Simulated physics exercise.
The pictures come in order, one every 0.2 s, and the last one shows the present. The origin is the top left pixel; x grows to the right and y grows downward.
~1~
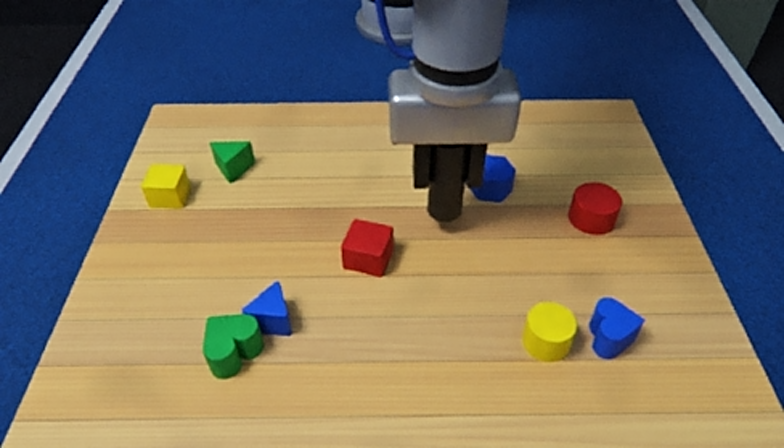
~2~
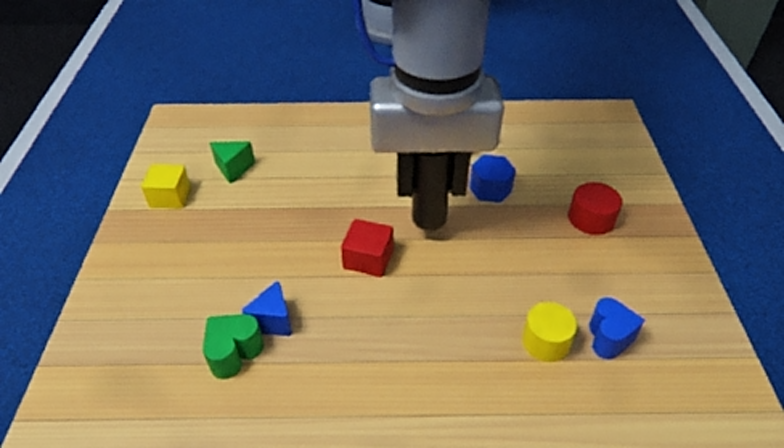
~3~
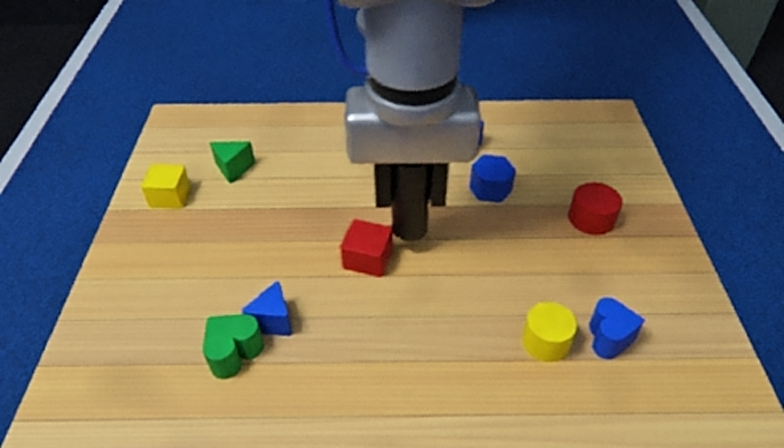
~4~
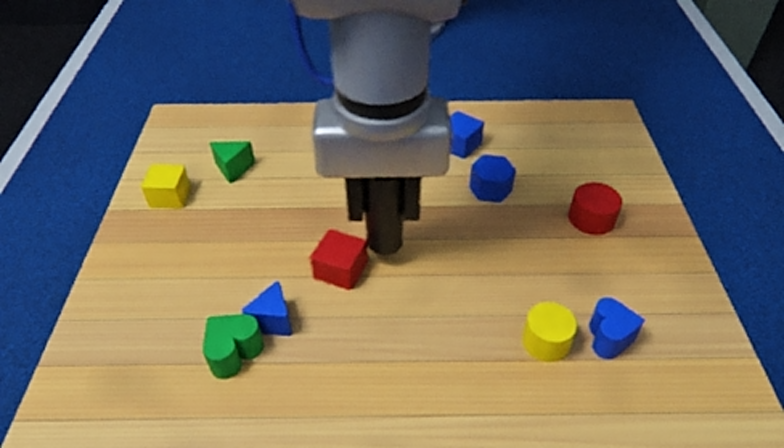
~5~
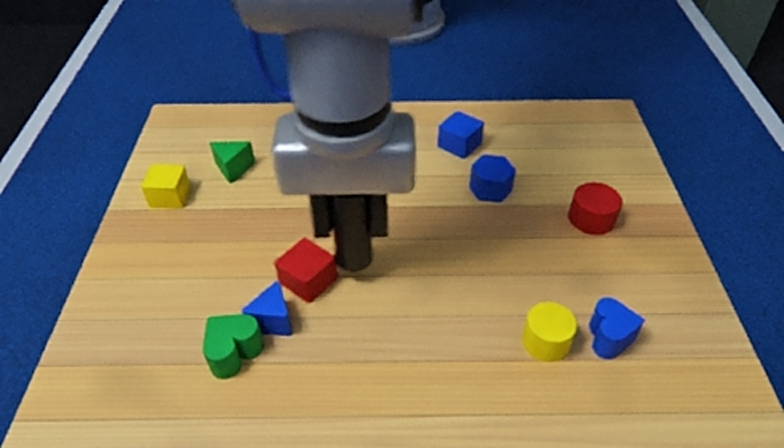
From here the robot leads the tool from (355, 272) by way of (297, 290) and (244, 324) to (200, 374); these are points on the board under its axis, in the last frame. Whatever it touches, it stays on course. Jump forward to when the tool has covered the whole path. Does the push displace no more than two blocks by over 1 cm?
I expect not.
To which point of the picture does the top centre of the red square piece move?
Around pixel (231, 265).
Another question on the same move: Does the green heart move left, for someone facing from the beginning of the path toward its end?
Yes
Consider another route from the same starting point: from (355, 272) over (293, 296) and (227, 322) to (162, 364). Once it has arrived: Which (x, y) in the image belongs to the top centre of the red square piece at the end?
Its top middle: (230, 262).
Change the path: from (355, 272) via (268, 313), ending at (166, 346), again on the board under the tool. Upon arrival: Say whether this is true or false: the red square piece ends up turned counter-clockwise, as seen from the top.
That is false.
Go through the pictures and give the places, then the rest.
The first picture shows tip of the tool at (444, 210), middles of tops, green heart at (227, 333), blue triangular piece at (269, 301), red square piece at (367, 236).
The second picture shows tool at (429, 218), nothing pushed.
The third picture shows tool at (410, 229), nothing pushed.
The fourth picture shows tool at (385, 242), red square piece at (339, 248).
The fifth picture shows tool at (354, 258), green heart at (227, 333), blue triangular piece at (269, 301), red square piece at (305, 259).
On the path given first. One third of the way, tool at (293, 276); green heart at (225, 339); blue triangular piece at (249, 298), turned 55° anticlockwise; red square piece at (249, 261), turned 45° clockwise.
Two thirds of the way, tool at (239, 310); green heart at (219, 348); blue triangular piece at (202, 319), turned 20° anticlockwise; red square piece at (231, 265), turned 90° clockwise.
At the end, tool at (194, 360); green heart at (192, 399), turned 35° anticlockwise; blue triangular piece at (153, 350), turned 35° clockwise; red square piece at (231, 265), turned 90° clockwise.
